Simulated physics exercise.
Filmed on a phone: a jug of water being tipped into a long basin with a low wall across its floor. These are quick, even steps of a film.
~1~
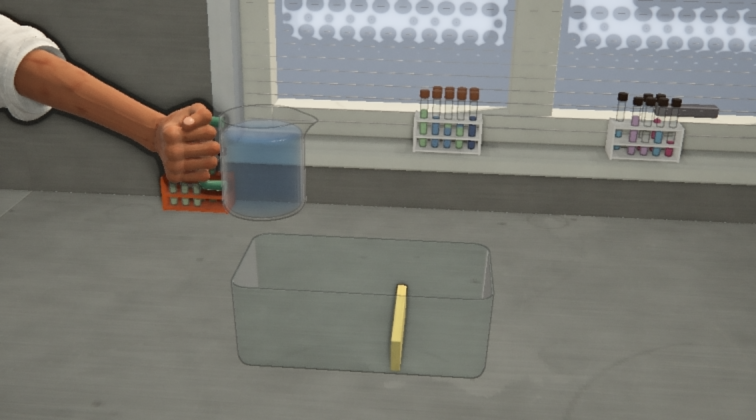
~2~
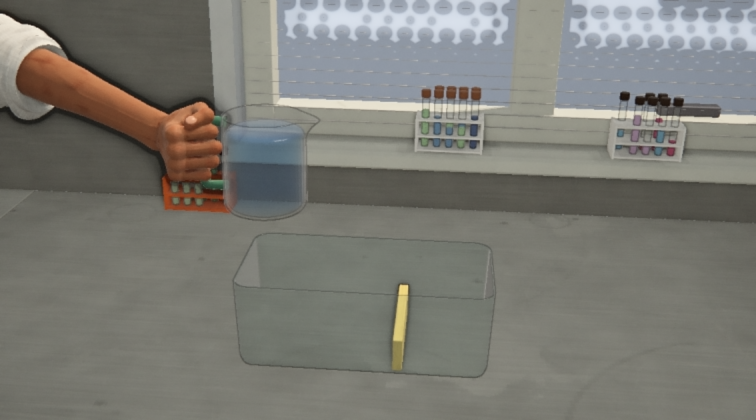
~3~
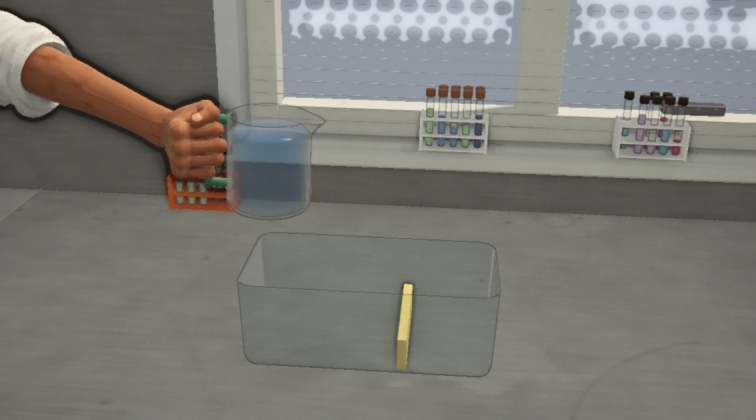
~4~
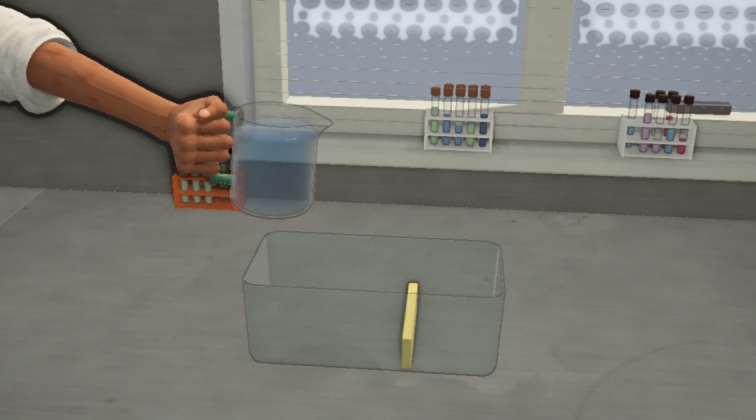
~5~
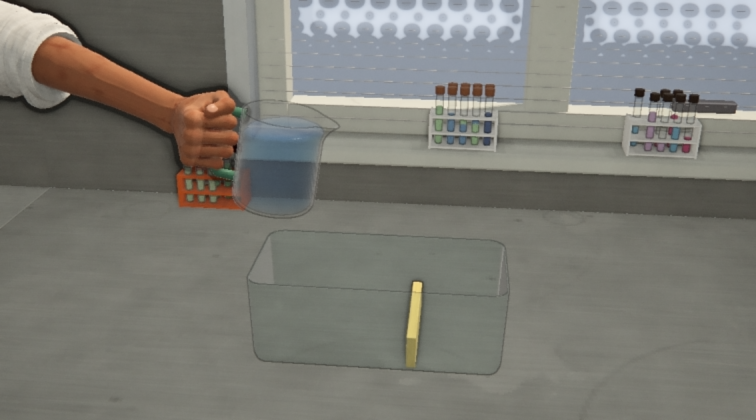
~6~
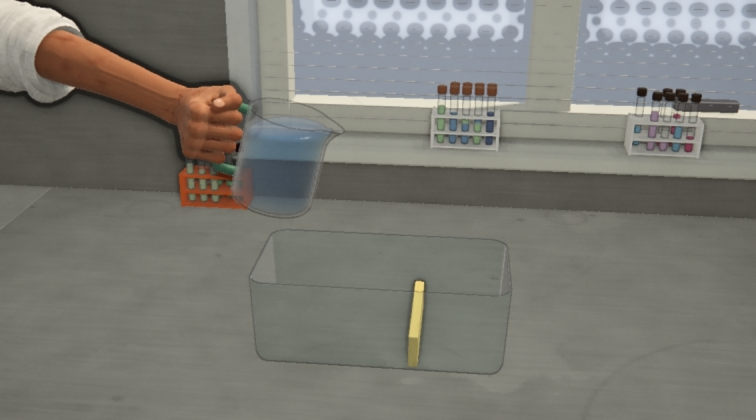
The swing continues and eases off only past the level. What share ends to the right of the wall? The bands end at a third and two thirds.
In the end under a third is right of the wall.
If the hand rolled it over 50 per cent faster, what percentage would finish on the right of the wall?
It comes to 5 per cent or so.
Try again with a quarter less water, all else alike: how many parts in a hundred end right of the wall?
It comes to 5 per cent or so.
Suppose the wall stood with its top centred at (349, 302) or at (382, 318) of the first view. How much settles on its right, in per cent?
About 80 and 40 per cent.
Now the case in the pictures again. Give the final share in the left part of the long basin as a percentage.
Near 90 %.
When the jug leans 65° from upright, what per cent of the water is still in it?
About 80 per cent.
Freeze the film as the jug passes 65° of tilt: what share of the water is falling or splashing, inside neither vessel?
Some 15 per cent.
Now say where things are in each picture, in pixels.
The first picture shows tilt 0°; pouring edge (318, 120); surface from (224, 128) to (303, 131); the long basin's rim runs from (243, 259) to (491, 272); the wall's top is at (399, 313).
The second picture shows tilt 1°; pouring edge (320, 120); surface from (227, 127) to (306, 131).
The third picture shows tilt 2°; pouring edge (326, 121); surface from (232, 126) to (311, 130).
The fourth picture shows tilt 5°; pouring edge (333, 123); surface from (238, 126) to (319, 130).
The fifth picture shows tilt 9°; pouring edge (340, 126); surface from (245, 125) to (327, 130).
The sixth picture shows tilt 14°; pouring edge (345, 131); surface from (248, 127) to (333, 130).
A moment on, the jug is tipped part way and 80 per cent is still to pour, 7 is left of the wall and 0 right of it.
Next, the jug is tipped on its side and 28 per cent is still to pour, 54 is left of the wall and 2 right of it.
Then the jug is tipped right over and 3 per cent is still to pour, 88 is left of the wall and 4 right of it.
Later the jug is tipped right over and 0 per cent is still to pour, 92 is left of the wall and 5 right of it.
At rest 92 per cent lies left of the wall, 5 right of it and 3 outside.
